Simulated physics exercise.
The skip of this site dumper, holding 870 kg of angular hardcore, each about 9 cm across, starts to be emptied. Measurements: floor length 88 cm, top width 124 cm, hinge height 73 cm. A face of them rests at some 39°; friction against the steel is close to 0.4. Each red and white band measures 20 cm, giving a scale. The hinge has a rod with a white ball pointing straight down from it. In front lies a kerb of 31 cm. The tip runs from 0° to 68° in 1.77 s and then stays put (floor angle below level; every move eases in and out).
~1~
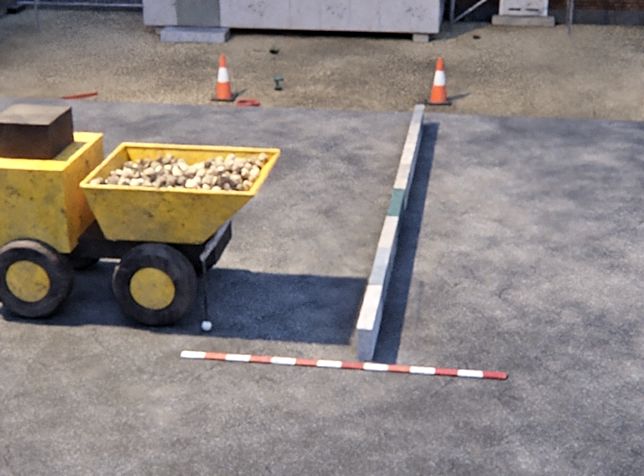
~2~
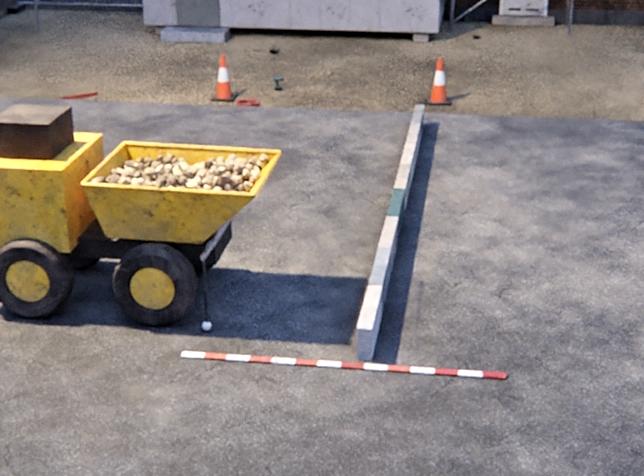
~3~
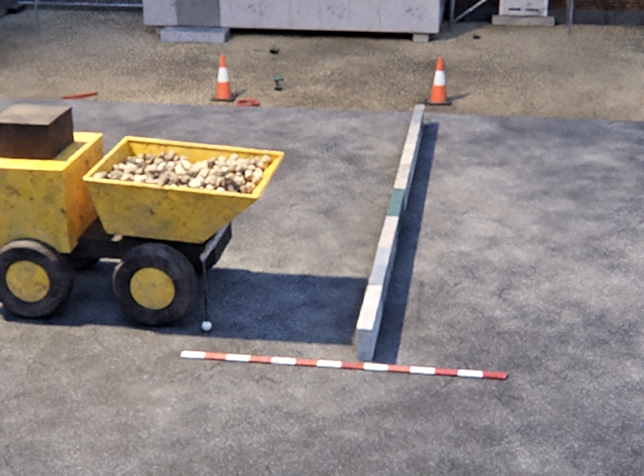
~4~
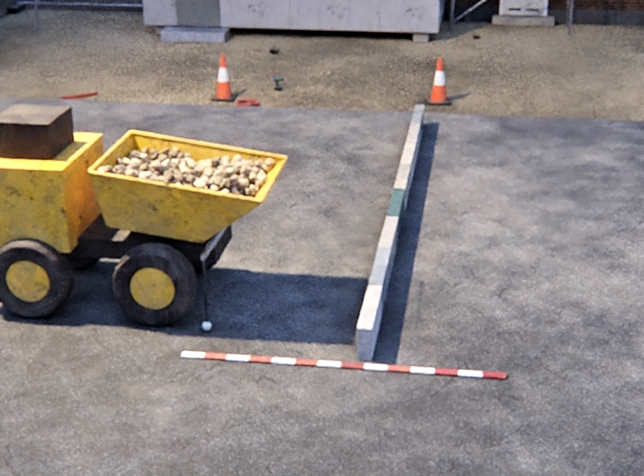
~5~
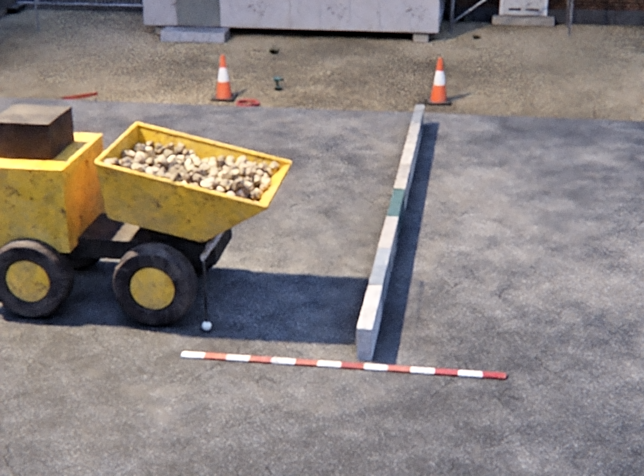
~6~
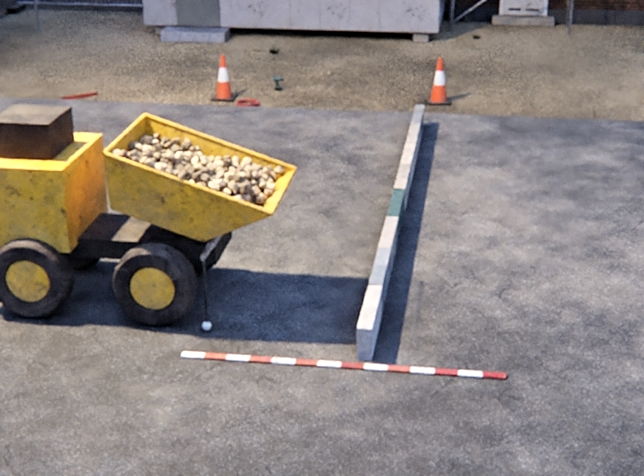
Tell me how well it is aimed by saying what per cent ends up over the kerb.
Around 0 per cent ends up there.
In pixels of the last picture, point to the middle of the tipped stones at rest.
I'd point somewhere around (323, 291).
A little later the floor is at 57°; 100 % in the skip; the foremost stones are at (294, 250).
Then the floor is at 68°; 84 % in the skip, 16 % on this side of the kerb; the foremost stones are at (340, 314).
Later still the floor is at 68°; 51 % in the skip, 49 % on this side of the kerb; the foremost stones are at (365, 294).
In the end the floor is at 68°; 3 % in the skip, 96 % on this side of the kerb; the foremost stones are at (374, 275).
